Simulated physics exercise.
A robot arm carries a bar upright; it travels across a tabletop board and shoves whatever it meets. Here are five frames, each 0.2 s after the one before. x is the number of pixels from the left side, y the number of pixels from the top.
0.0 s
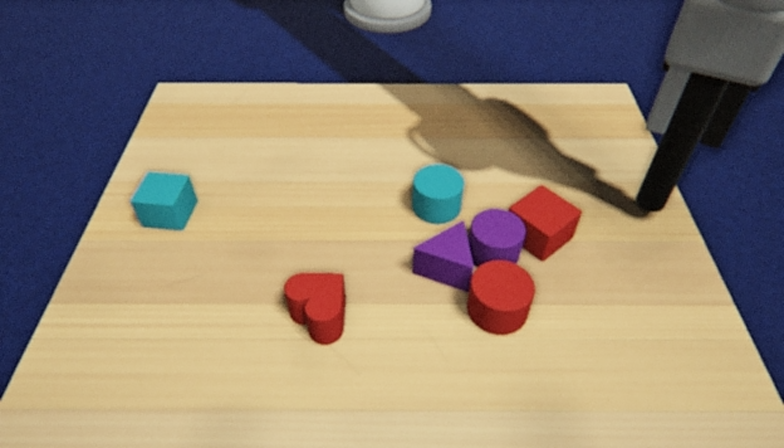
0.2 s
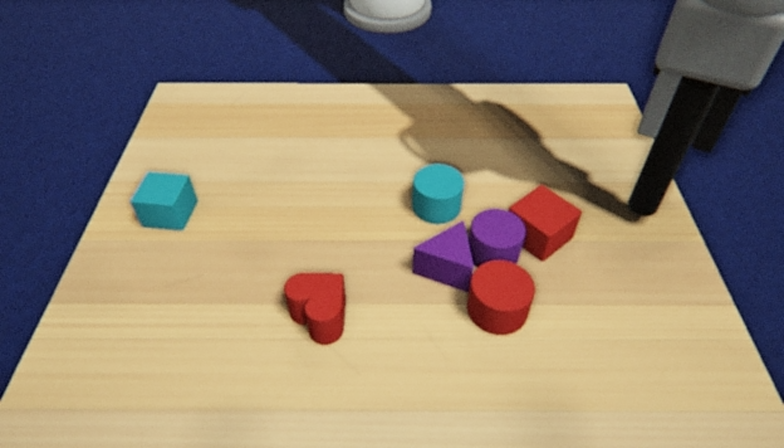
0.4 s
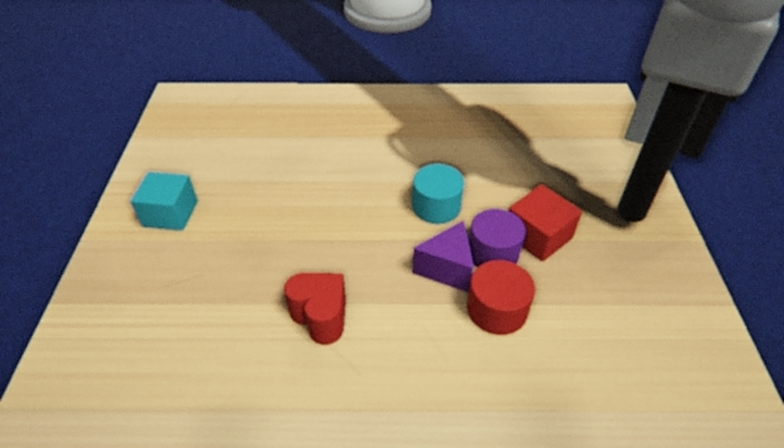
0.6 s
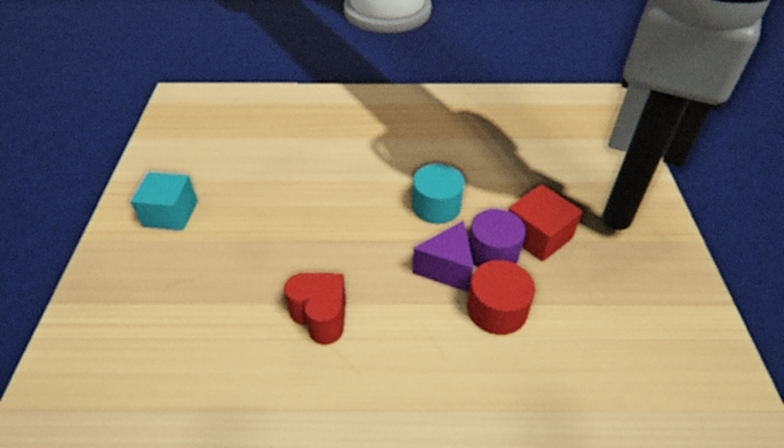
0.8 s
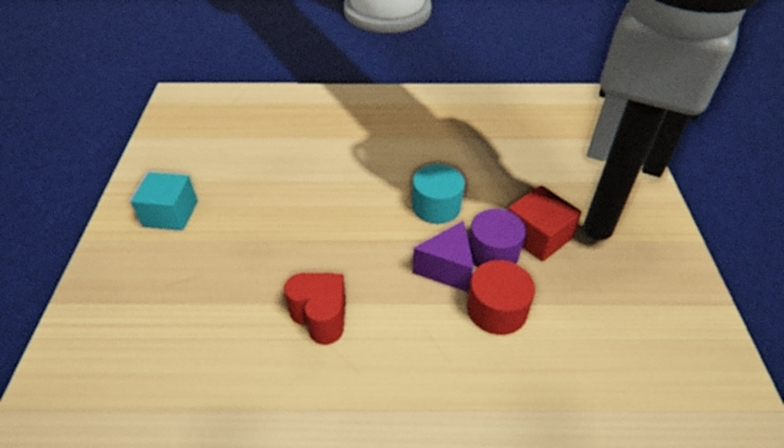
On a pale wooden board with red, purple and teal blocks, a dark bar held by a grey machine arm slid left and slightly nearer, toward the red square block, while the blocks stayed still.
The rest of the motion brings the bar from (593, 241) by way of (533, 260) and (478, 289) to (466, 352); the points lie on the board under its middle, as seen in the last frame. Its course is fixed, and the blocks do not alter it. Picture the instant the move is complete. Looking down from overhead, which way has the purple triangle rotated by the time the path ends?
It turns round anticlockwise.
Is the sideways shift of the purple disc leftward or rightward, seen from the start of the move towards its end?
The answer is right: Facing from the path's start to its end, that's where the purple disc shifts.
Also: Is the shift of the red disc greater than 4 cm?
It seems so.
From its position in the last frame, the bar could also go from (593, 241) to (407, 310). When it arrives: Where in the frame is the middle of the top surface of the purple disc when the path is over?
(470, 224)
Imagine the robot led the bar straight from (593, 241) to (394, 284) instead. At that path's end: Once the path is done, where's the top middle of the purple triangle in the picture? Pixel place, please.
For the centre of its top, I'd go with (359, 253).
What follows on the original path. One third of the way, bar (535, 251); purple disc (492, 227); red square (527, 200).
Two thirds of the way, bar (479, 280); purple triangle (423, 244), turned 45° anticlockwise; purple disc (465, 226); red disc (497, 303); red square (526, 200).
At the end, bar (468, 343); purple triangle (423, 244), turned 45° anticlockwise; purple disc (465, 226); red disc (516, 358); red square (526, 200).
